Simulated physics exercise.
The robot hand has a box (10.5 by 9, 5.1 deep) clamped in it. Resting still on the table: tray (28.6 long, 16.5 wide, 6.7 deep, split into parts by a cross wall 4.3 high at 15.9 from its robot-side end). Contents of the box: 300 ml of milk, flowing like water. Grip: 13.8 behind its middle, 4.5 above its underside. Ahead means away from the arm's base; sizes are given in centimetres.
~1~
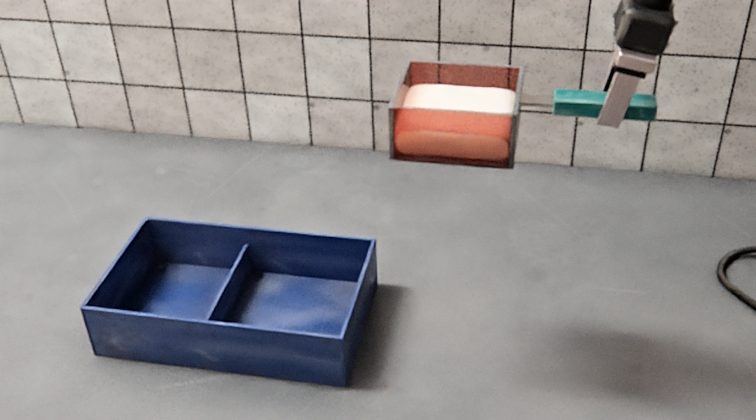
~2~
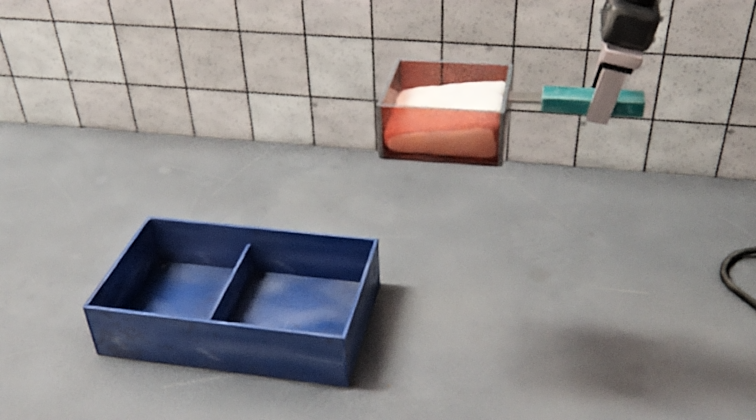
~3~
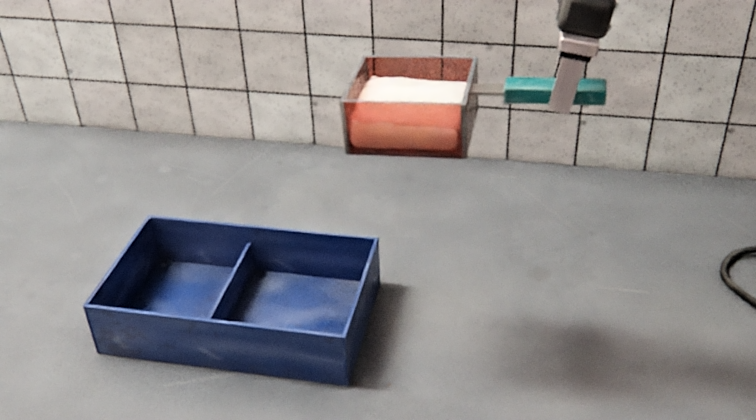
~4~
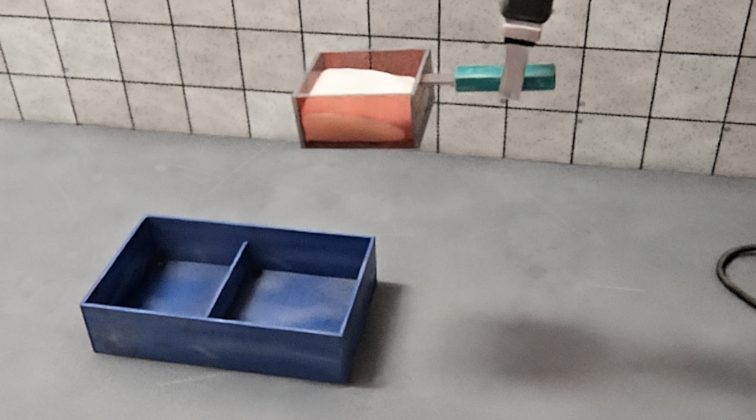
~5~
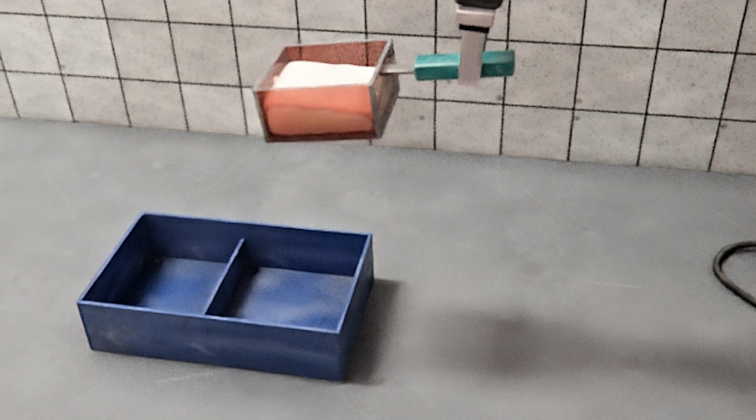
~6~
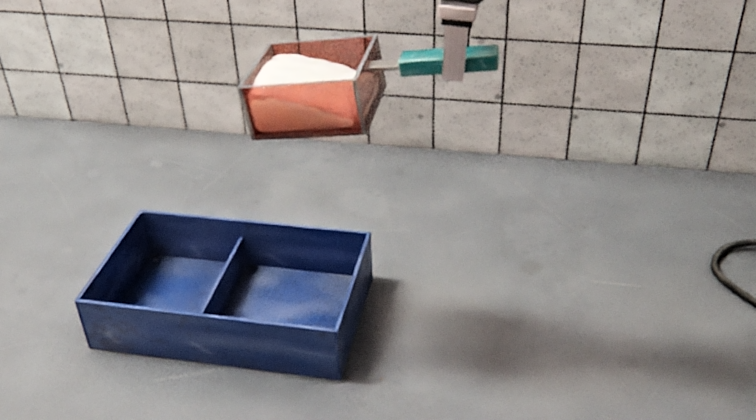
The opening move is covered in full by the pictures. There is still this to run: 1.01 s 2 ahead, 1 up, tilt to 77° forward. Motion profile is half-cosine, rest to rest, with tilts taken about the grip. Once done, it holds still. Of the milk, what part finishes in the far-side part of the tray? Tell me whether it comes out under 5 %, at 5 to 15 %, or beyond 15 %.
It comes out under 5 %.
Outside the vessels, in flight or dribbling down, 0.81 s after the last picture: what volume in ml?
35 ml.
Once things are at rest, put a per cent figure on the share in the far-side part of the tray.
It should be about 2 percent.
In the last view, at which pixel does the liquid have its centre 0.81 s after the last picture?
It is centred at about (334, 251).
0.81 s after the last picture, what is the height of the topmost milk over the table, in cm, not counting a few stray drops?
Roughly 19 centimetres high.
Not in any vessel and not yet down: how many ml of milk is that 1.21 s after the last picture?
Some 25 ml at that time.
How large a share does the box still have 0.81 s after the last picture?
45 percent or so.
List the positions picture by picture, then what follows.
Box floor at (458, 134), level; upper third of the milk around (458, 110), from x 395 to 515, top at y 65; 295 ml in the box, in the first picture.
Box floor at (447, 132), level; upper third of the milk around (466, 108), from x 385 to 505, top at y 60, in the second picture.
Box floor at (414, 127), tilted 3° forward; upper third of the milk around (415, 102), from x 350 to 470, top at y 55, in the third picture.
Box floor at (370, 119), tilted 5° forward; upper third of the milk around (359, 94), from x 305 to 435, top at y 70, in the fourth picture.
Box floor at (334, 112), tilted 7° forward; upper third of the milk around (324, 86), from x 265 to 435, top at y 65, in the fifth picture.
Box floor at (320, 108), tilted 8° forward; upper third of the milk around (297, 81), from x 250 to 375, top at y 55; 295 ml in the box, in the sixth picture.
Then, 0.40 s after the last picture, tilted 32° forward, liquid up to 27 above the table; 290 ml in the box, 5 ml in the air or running down outside.
Then, 0.81 s after the last picture, tilted 70° forward, liquid up to 31 above the table; 130 ml in the robot-side part, 125 ml in the box, 35 ml in the air or running down outside.
Then, 1.21 s after the last picture, tilted 77° forward, liquid up to 62 above the table; 170 ml in the robot-side part, 55 ml in the box, 40 ml on the table or floor, 5 ml in the far-side part, 25 ml in the air or running down outside.
Then, 2.01 s after the last picture, tilted 77° forward, liquid up to 18 above the table; 170 ml in the robot-side part, 75 ml on the table or floor, 40 ml in the box, 5 ml in the far-side part.
Final state, 170 ml in the robot-side part, 75 ml on the table or floor, 40 ml in the box, 5 ml in the far-side part. That is 2 % in the far-side part of the tray.
